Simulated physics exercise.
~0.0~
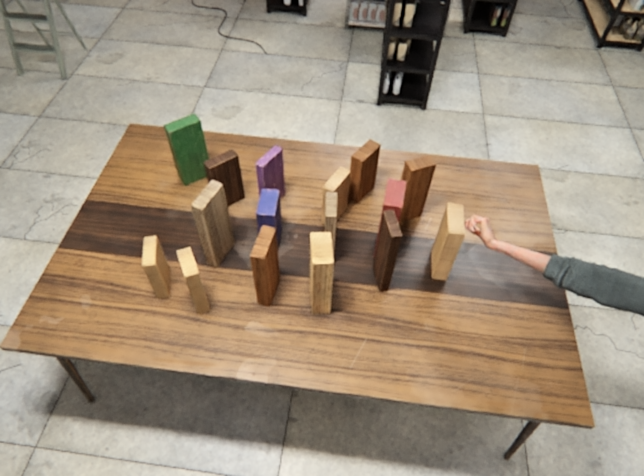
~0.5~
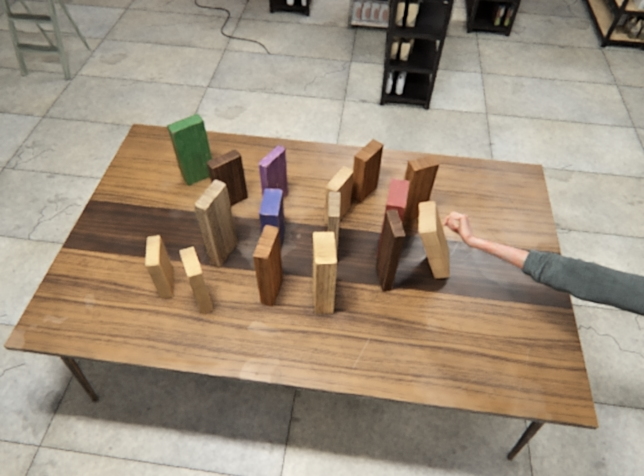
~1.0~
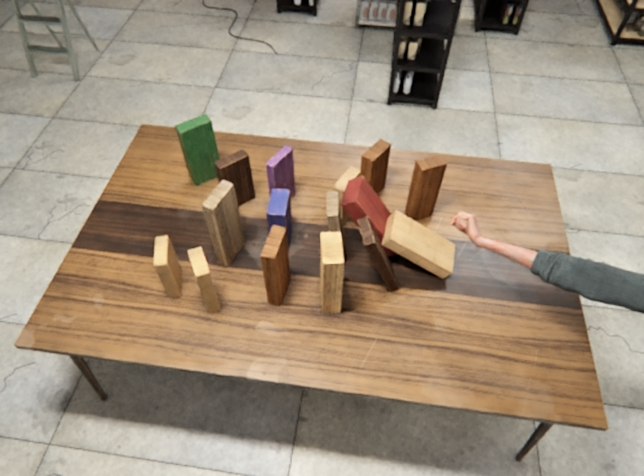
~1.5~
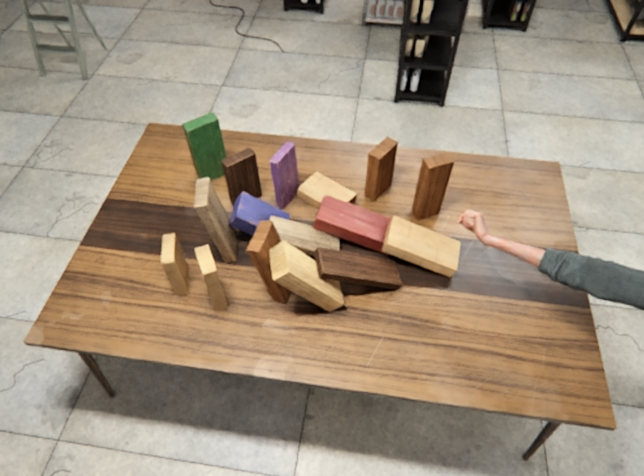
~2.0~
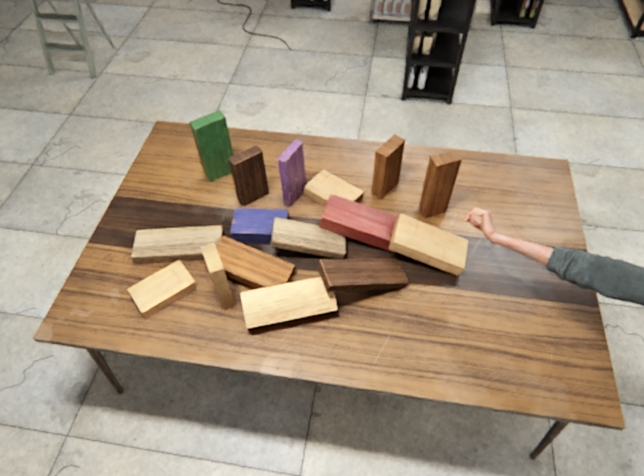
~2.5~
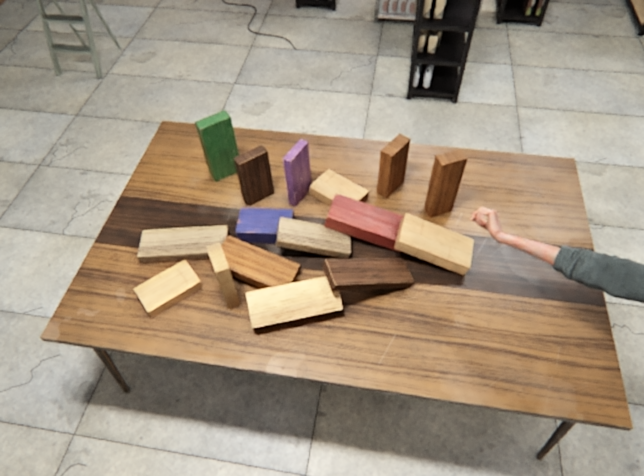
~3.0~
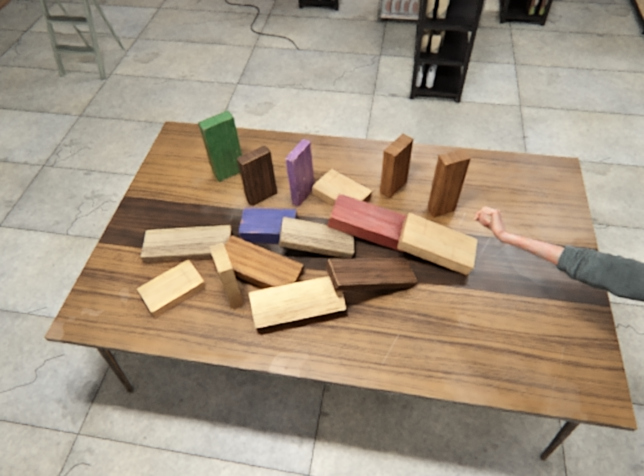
A fist tips one wooden block leftward, toppling red, blue and others while six stay standing.
